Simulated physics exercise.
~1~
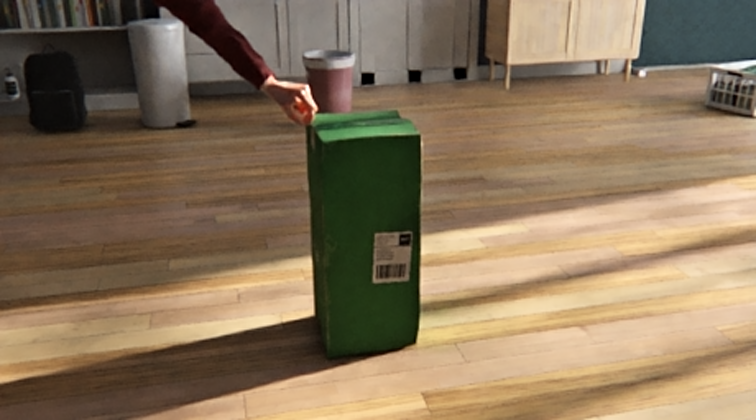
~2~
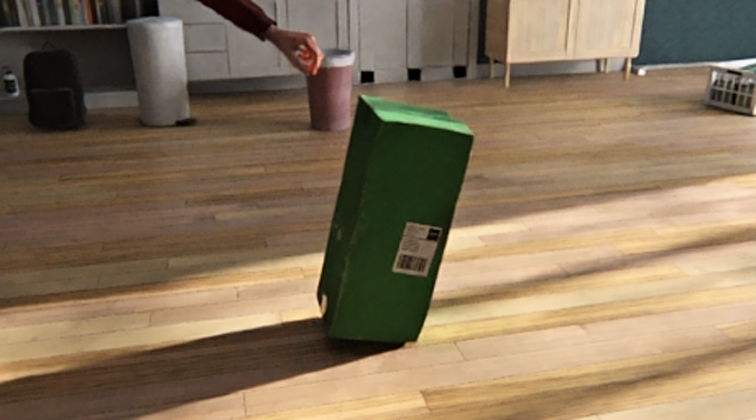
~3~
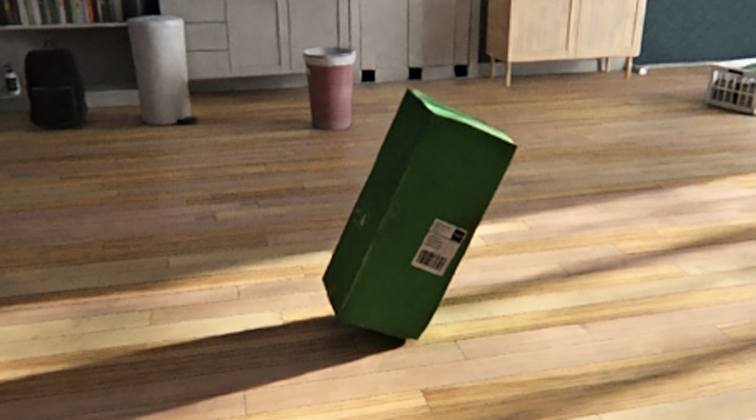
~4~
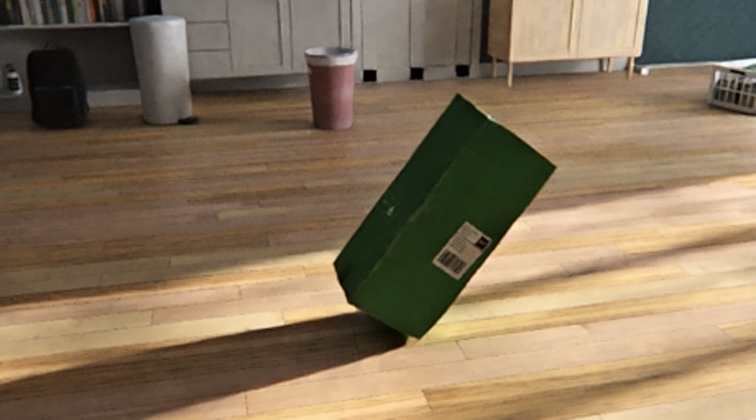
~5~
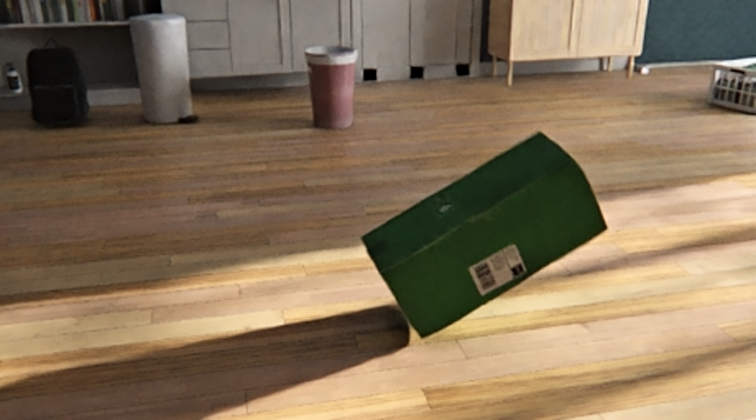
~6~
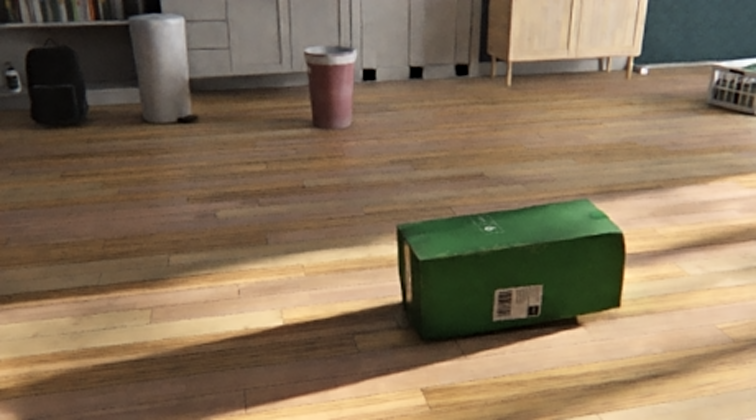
In a room with a wooden floor, a hand at the top of an upright green parcel lets go and draws back as the parcel leans right, tilts steadily further over, and falls onto its side, where it lies on the sunlit boards.
